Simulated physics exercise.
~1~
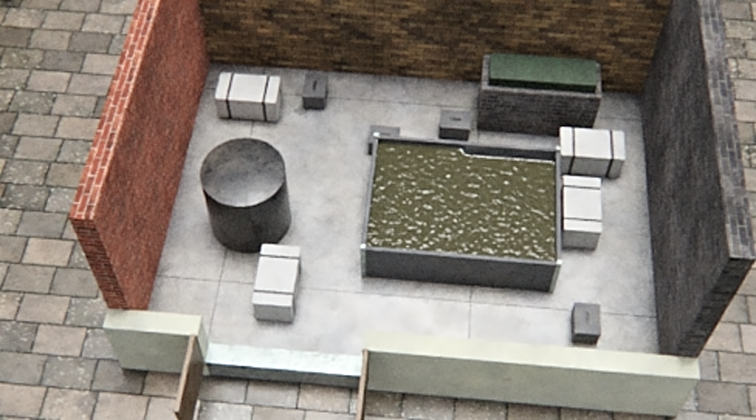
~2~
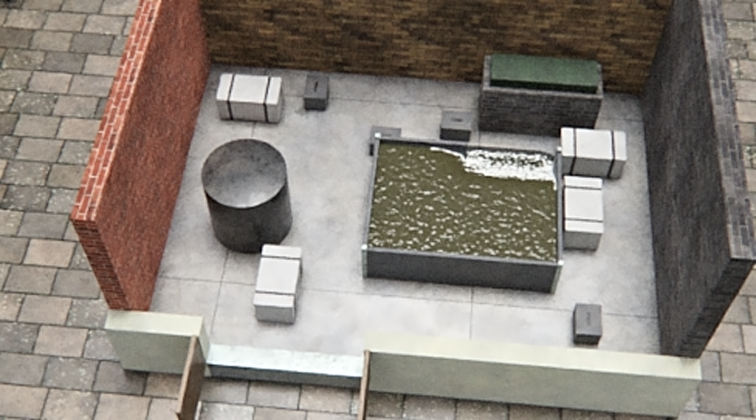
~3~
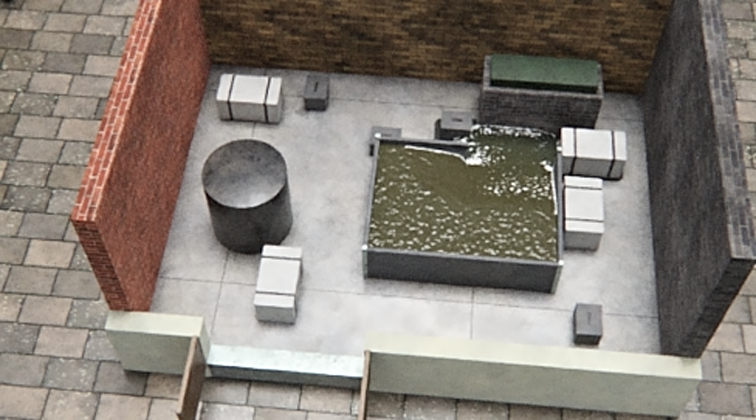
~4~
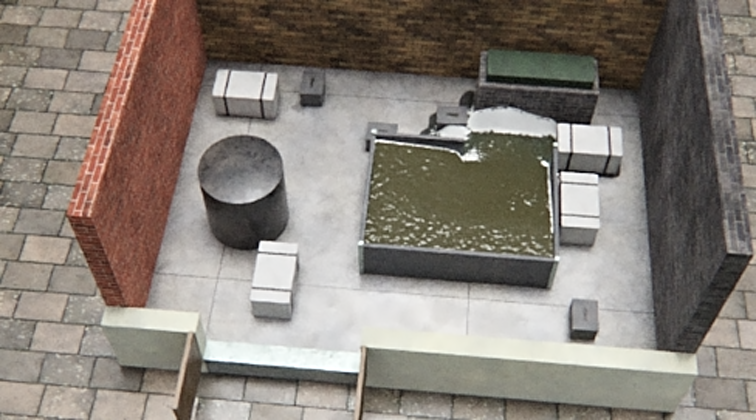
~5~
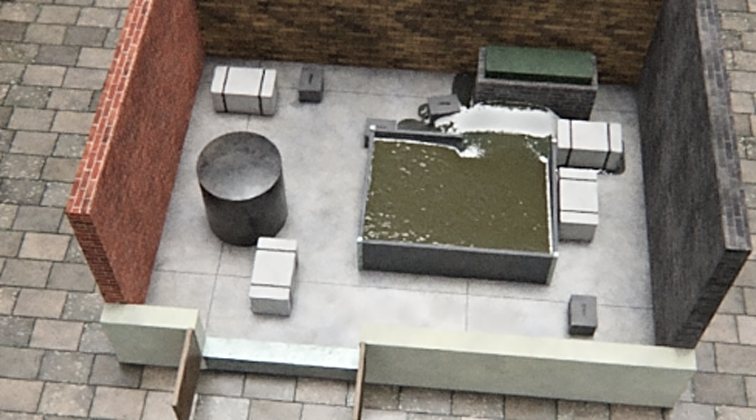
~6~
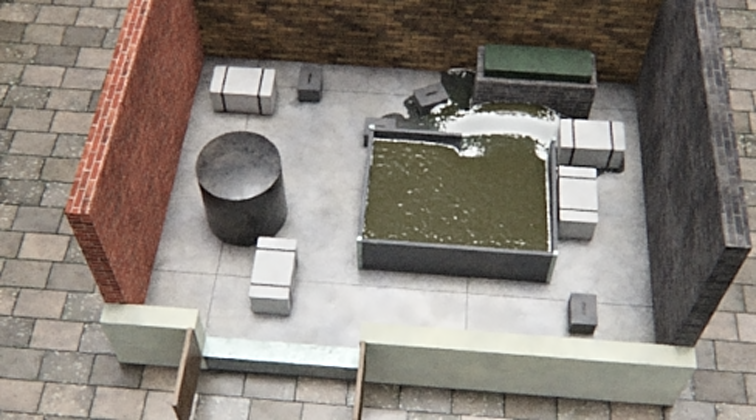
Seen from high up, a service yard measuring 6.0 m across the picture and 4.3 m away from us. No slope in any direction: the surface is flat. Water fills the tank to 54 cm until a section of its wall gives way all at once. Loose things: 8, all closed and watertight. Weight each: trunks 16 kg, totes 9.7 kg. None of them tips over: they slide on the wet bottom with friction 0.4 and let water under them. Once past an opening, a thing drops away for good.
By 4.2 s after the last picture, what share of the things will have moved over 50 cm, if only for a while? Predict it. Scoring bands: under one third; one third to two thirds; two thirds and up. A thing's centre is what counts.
Two thirds minimum.
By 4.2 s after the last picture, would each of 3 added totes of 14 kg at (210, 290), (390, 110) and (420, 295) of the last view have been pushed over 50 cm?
Order as listed: Inside half a metre / beyond half a metre / inside half a metre.
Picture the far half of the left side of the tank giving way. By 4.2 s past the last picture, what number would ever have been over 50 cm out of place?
Result: 4.
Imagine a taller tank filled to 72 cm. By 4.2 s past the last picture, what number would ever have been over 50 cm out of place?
That would give 7.
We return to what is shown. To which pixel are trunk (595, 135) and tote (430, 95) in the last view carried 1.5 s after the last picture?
Estimated pixels: (610, 180) and (292, 57).
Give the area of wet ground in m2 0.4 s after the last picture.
At that time the wet patch spans about 7.0 m2.
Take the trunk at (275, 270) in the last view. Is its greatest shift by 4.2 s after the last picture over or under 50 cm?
The answer is smaller.
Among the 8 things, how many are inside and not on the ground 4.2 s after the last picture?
It comes to 5.
Then, 0.4 s after the last picture 1 of 8 are over 50 cm from their spots; 0 afloat.
Then, 1.5 s after the last picture 4 of 8 are over 50 cm from their spots; 0 afloat.
Then, 2.8 s after the last picture 4 of 8 are over 50 cm from their spots; 5 afloat.
Then, 4.2 s after the last picture 7 of 8 are over 50 cm from their spots, and 7 have been at some point; 5 afloat.
